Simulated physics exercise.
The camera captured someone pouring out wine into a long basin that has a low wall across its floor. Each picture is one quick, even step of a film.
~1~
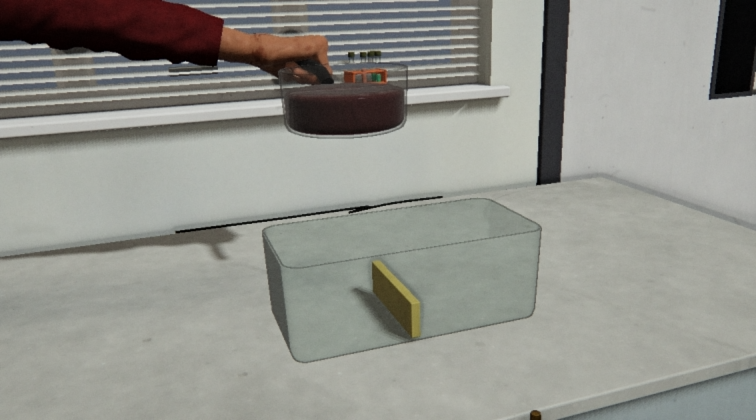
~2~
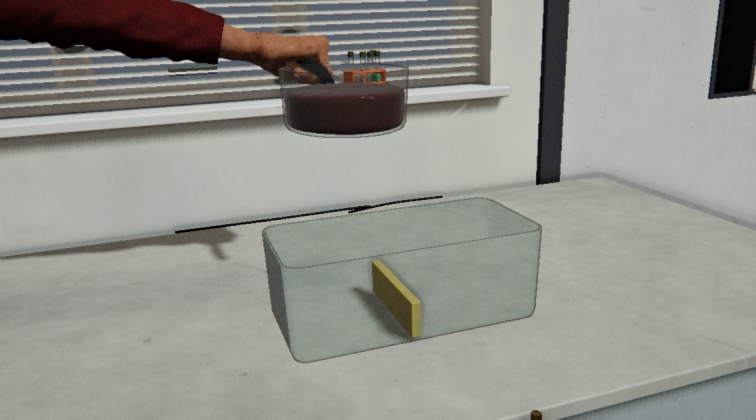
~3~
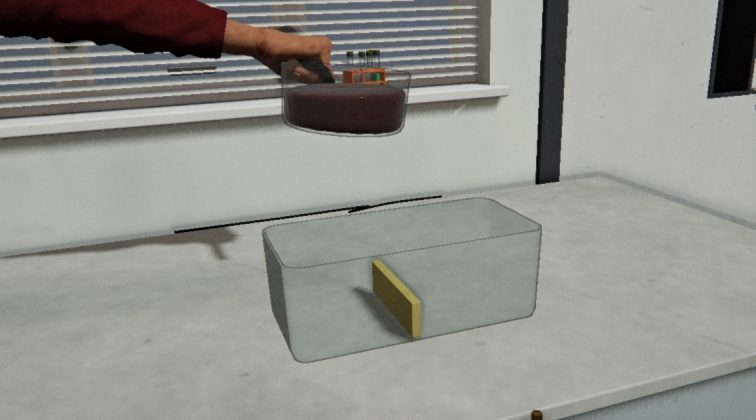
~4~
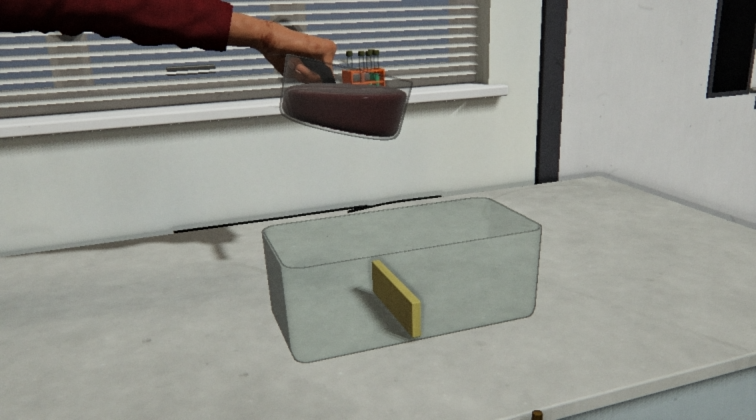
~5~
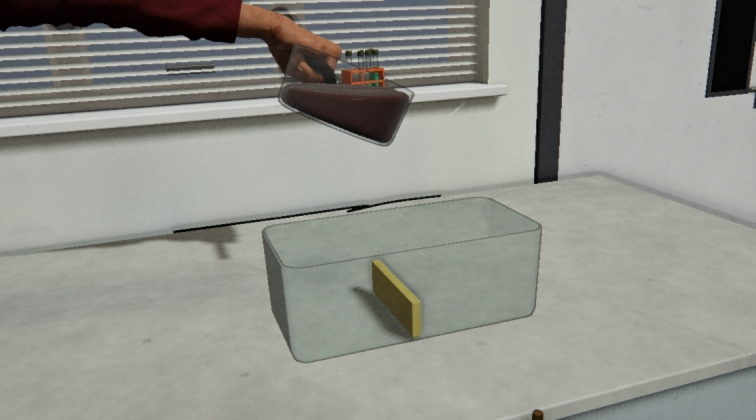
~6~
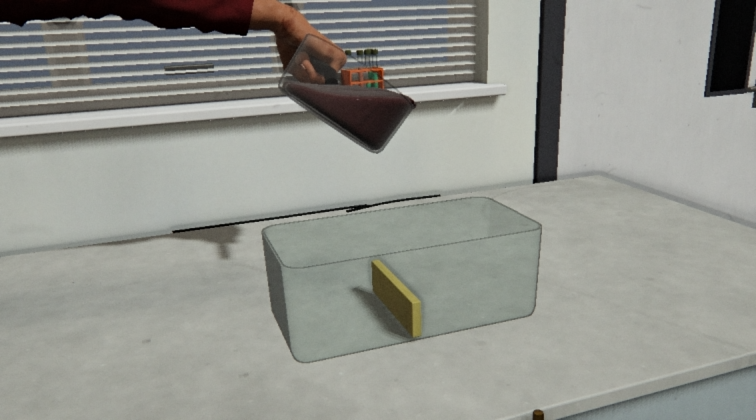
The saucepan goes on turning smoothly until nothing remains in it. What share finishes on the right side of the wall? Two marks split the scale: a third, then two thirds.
Finally more than two thirds of it is on the right.
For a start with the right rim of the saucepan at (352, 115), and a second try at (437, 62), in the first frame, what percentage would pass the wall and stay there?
The first start gives some 30 %, the second some 85 %.
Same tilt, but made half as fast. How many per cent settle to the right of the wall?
Some 95 per cent.
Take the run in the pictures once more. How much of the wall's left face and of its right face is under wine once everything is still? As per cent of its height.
Left side: Approx. 10 %; right side: Approx. 40 %.
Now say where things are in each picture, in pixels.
In the first frame, it leans 0°; its right rim is at (402, 67); the wine meets the walls at (284, 95) and (399, 86); the long basin's rim runs from (272, 249) to (514, 213); the wall's top is at (394, 281).
In the second frame, it leans 2°; its right rim is at (403, 68); the wine meets the walls at (285, 93) and (399, 86).
In the third frame, it leans 7°; its right rim is at (405, 74); the wine meets the walls at (284, 93) and (400, 87).
In the fourth frame, it leans 15°; its right rim is at (407, 82); the wine meets the walls at (285, 91) and (401, 89).
In the fifth frame, it leans 25°; its right rim is at (408, 94); the wine meets the walls at (283, 90) and (404, 91).
In the sixth frame, it leans 38°; its right rim is at (406, 109); the wine meets the walls at (282, 84) and (400, 97); 2 per cent is over the edge.
A moment on, the saucepan is tipped right over and 13 per cent is still to pour, 0 is left of the wall and 36 right of it.
Next, the saucepan is tipped right over and 1 per cent is still to pour, 10 is left of the wall and 79 right of it.
Then the saucepan is tipped right over and 0 per cent is still to pour, 16 is left of the wall and 82 right of it.
Later the saucepan is tipped right over and 0 per cent is still to pour, 16 is left of the wall and 81 right of it.
Finally, 16 per cent lies left of the wall, 81 right of it and 3 outside.
